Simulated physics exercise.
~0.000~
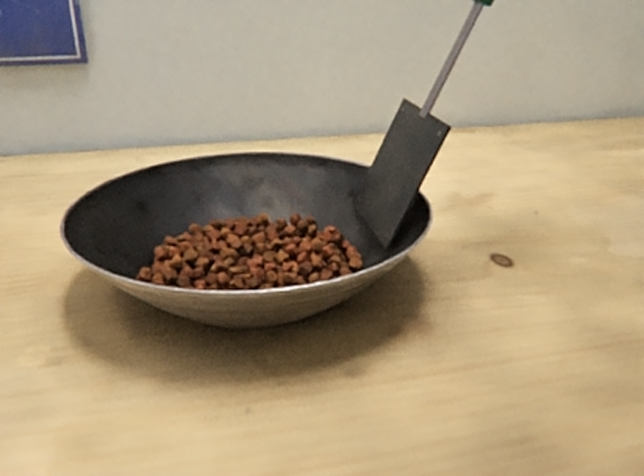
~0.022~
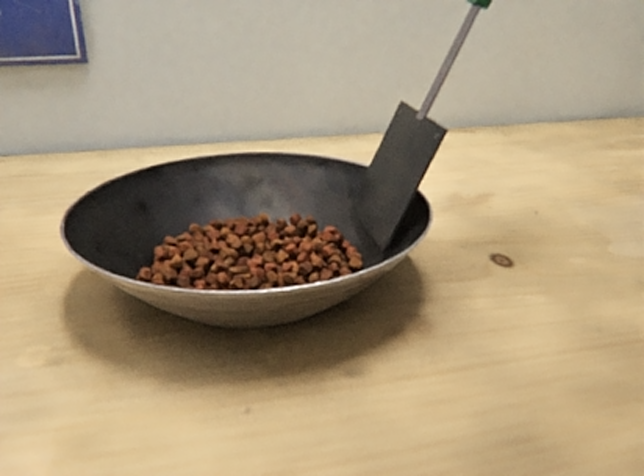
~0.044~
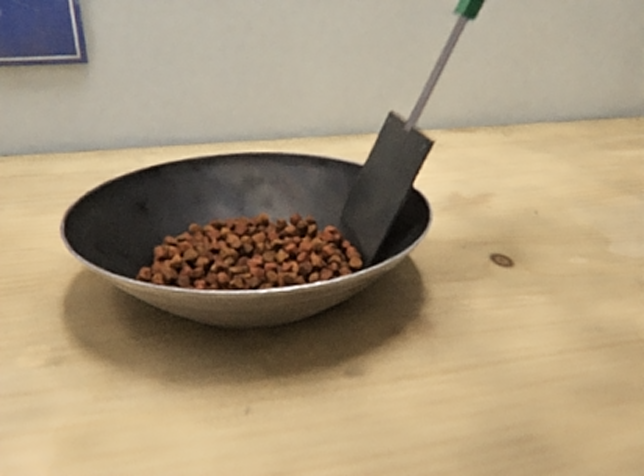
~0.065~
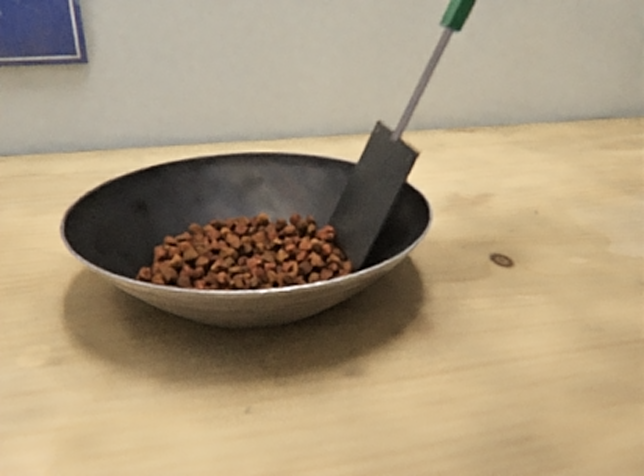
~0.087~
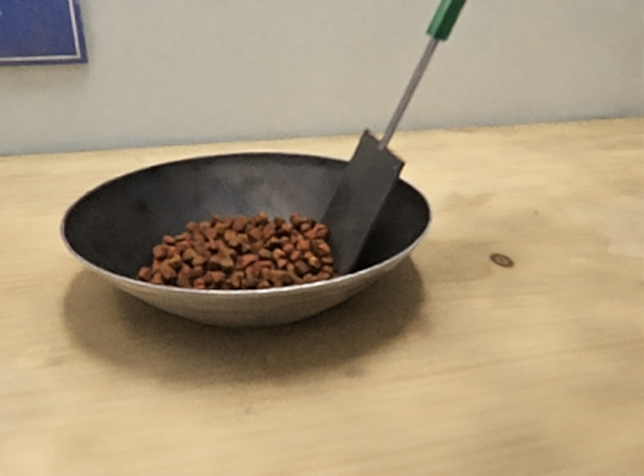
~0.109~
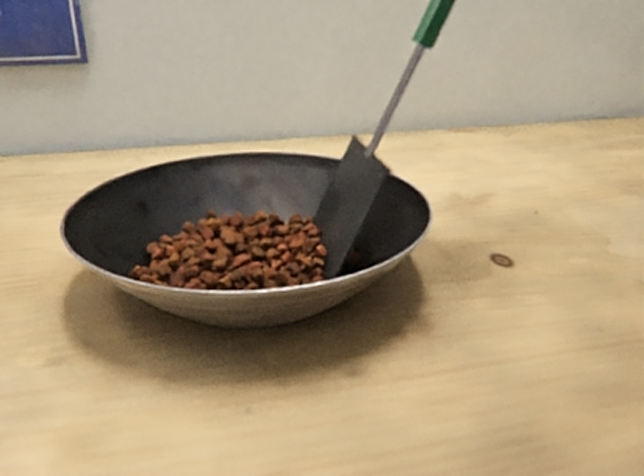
At the start, a dark wok holding a mound of brown pellets sits on a wooden table, with a green-handled spatula leaning inside its right edge. The spatula slides left and slightly down into the pellets, pushing those on the right side a little leftward while the wok stays still.
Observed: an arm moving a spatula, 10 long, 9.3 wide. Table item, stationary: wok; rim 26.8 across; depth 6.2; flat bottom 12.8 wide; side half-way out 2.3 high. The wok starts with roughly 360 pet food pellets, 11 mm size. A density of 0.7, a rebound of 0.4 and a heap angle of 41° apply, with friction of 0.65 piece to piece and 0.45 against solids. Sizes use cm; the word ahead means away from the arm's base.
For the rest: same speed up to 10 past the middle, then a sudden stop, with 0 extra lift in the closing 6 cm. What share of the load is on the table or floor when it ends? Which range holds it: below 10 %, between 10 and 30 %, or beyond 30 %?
The range beyond 30 %.
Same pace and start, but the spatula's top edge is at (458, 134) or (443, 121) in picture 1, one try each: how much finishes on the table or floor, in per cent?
About 35 and 40 per cent.
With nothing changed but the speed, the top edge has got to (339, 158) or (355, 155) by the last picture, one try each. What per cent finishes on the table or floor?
Try one roughly 60 per cent; try two roughly 50 per cent.
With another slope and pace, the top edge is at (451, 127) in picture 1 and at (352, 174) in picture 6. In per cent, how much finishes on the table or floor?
Off the vessel, on the table or floor: Some 60 percent.
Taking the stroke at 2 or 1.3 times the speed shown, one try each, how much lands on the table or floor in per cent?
Roughly 65 percent for the first try, 50 percent for the second.
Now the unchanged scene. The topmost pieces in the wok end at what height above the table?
Peak at rest, approximately 7.5 centimetres.
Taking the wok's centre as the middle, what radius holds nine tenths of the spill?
That works out to near 30 cm.
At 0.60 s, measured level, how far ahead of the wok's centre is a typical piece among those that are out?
It sits close to 20 cm ahead of the middle.
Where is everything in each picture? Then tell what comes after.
Spatula top edge at (426, 111), sloping 65°; upper third of the load around (250, 256), from x 145 to 355, top at y 220; 355 in the wok, in the first picture.
Spatula top edge at (423, 114), sloping 65°; upper third of the load around (250, 256), from x 145 to 355, top at y 220, in the second picture.
Spatula top edge at (411, 124), sloping 65°; upper third of the load around (250, 256), from x 145 to 355, top at y 220, in the third picture.
Spatula top edge at (398, 135), sloping 65°; upper third of the load around (250, 256), from x 145 to 355, top at y 220, in the fourth picture.
Spatula top edge at (384, 144), sloping 65°; upper third of the load around (251, 255), from x 145 to 355, top at y 220, in the fifth picture.
Spatula top edge at (371, 150), sloping 65°; upper third of the load around (240, 254), from x 140 to 355, top at y 215; 355 in the wok, in the sixth picture.
After 0.23 s, sloping 65°, highest piece 11 above the table; 353 in the wok, 2 on the blade or in flight.
After 0.35 s, sloping 65°, highest piece 8 above the table; 345 in the wok, 1 on the table or floor, 9 on the blade or in flight.
After 0.60 s, sloping 65°, highest piece 8 above the table; 210 in the wok, 140 on the table or floor, 5 on the blade or in flight.
After 1.65 s, sloping 65°, highest piece 7 above the table; 208 in the wok, 147 on the table or floor.
At rest, 208 in the wok, 147 on the table or floor. That is 41 % on the table or floor.
